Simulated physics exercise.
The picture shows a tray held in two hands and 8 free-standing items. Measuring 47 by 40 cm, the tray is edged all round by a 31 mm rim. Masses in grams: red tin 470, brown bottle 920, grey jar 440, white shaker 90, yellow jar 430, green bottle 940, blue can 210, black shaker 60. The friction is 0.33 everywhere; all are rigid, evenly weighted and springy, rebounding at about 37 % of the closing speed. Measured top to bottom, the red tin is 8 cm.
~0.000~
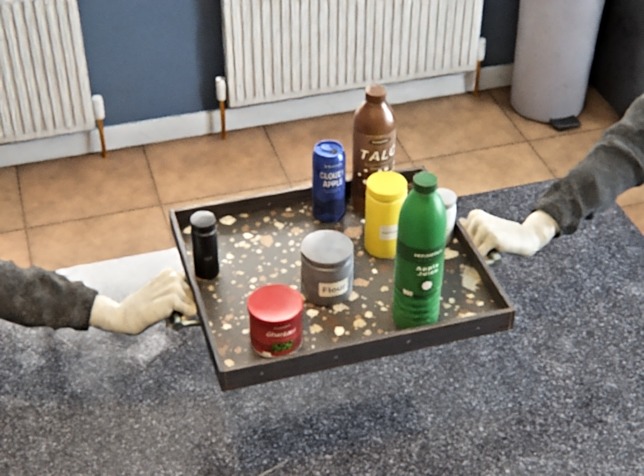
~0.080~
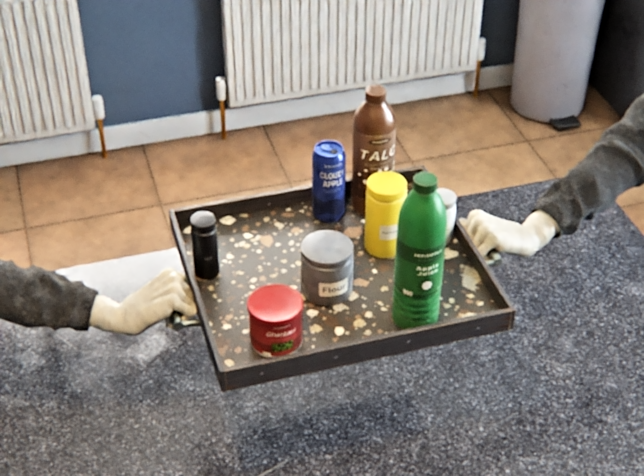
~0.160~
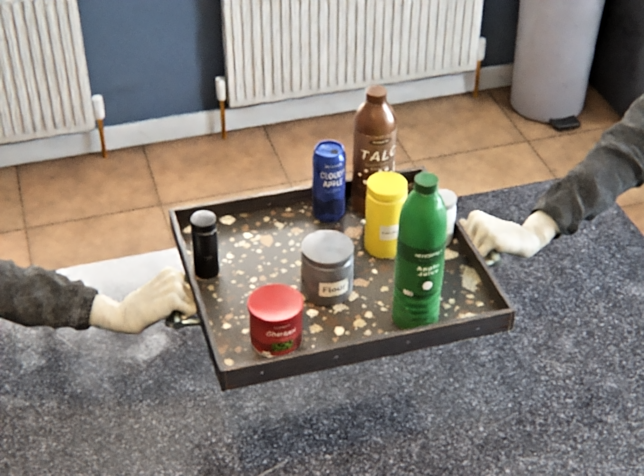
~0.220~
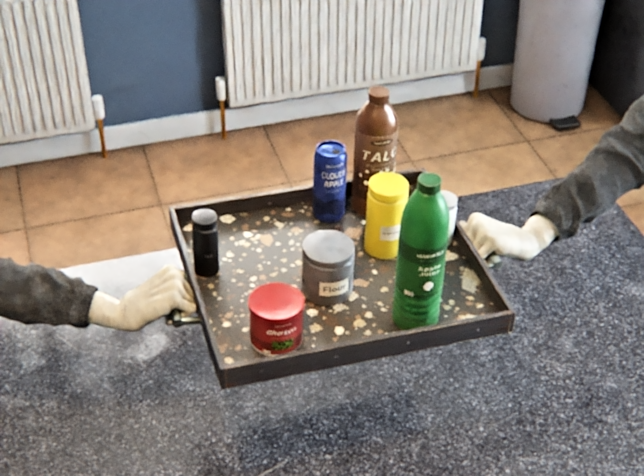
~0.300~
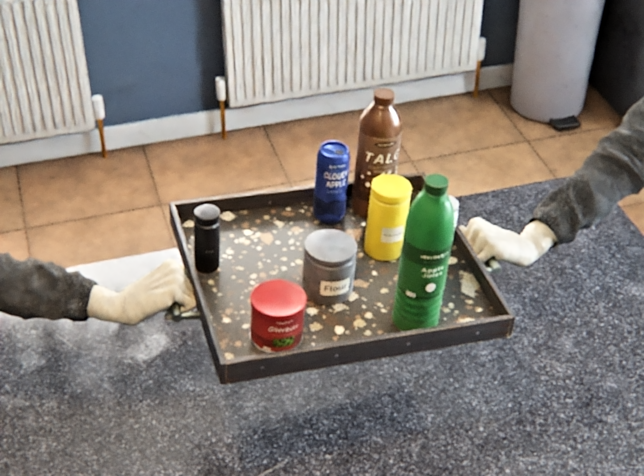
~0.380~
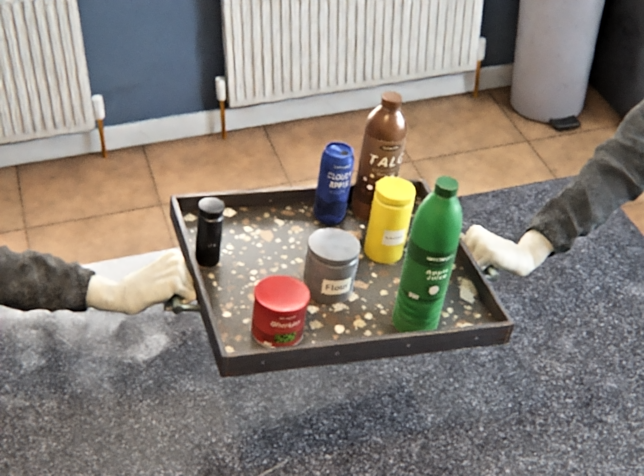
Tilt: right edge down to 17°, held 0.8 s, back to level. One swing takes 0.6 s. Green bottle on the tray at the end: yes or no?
No.
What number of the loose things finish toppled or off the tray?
My answer is 1.
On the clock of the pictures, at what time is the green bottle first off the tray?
Answer: Near 1.2 s.
After 0.98 s, tray tilted 17°, right edge down; green bottle tipped 19° from how it sat near (469, 263).
After 1.28 s, tray tilted 17°, right edge down; green bottle now off the tray.
After 1.48 s, tray tilted 17°, right edge down.
After 1.88 s, tray tilted 5°, right edge down.
At rest (2.6 s), off the tray, green bottle; the other 7 in place, give or take 5 cm. Seen from the same camera at the end, green bottle near (565, 392).
